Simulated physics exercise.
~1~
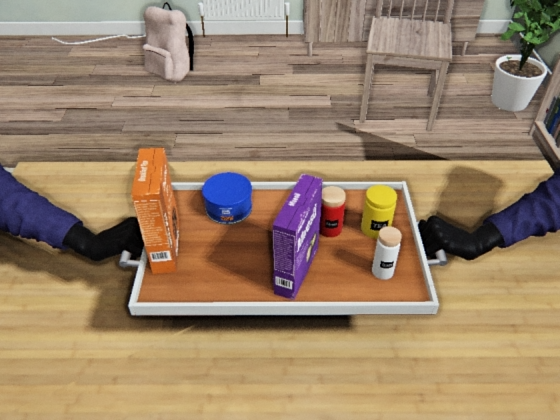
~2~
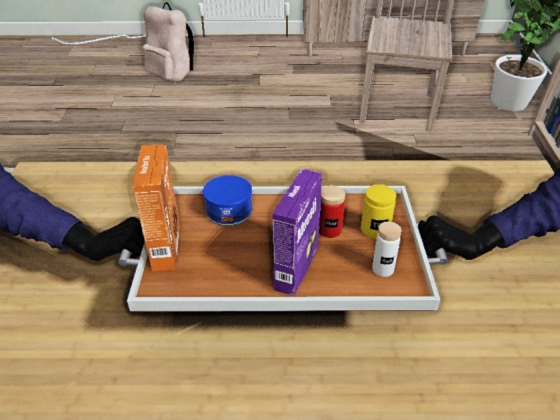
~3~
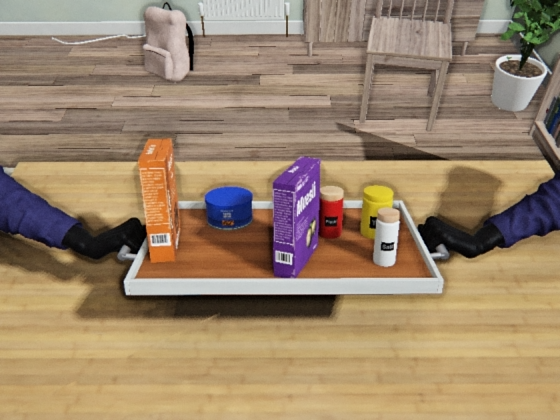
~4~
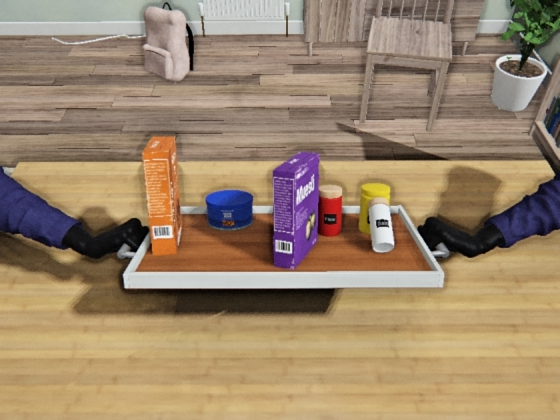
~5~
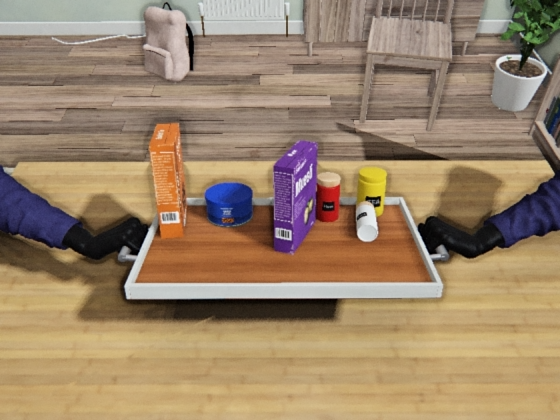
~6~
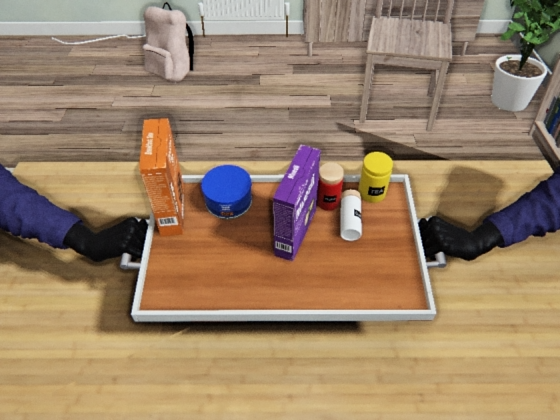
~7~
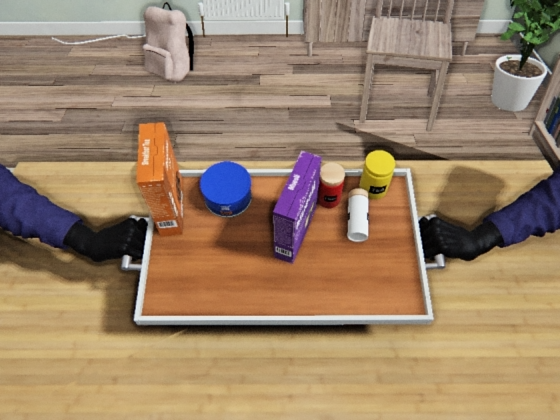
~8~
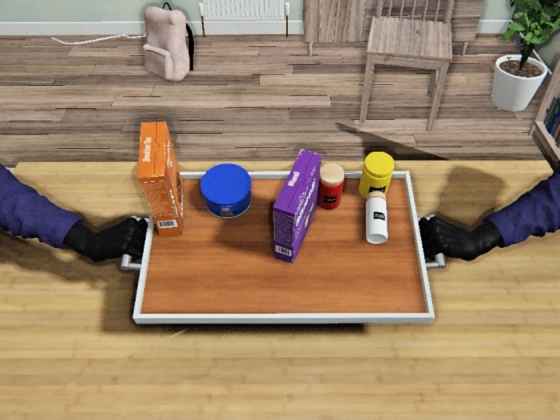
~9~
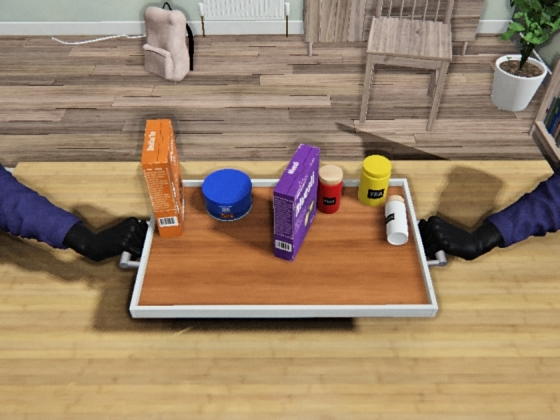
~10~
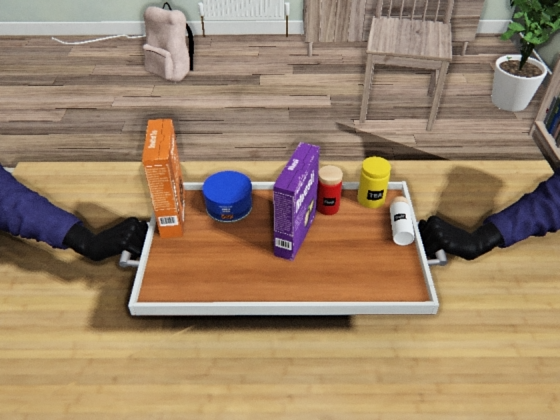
A white shaker topples as two hands tilt the tray, rolls about, and stays lying down.
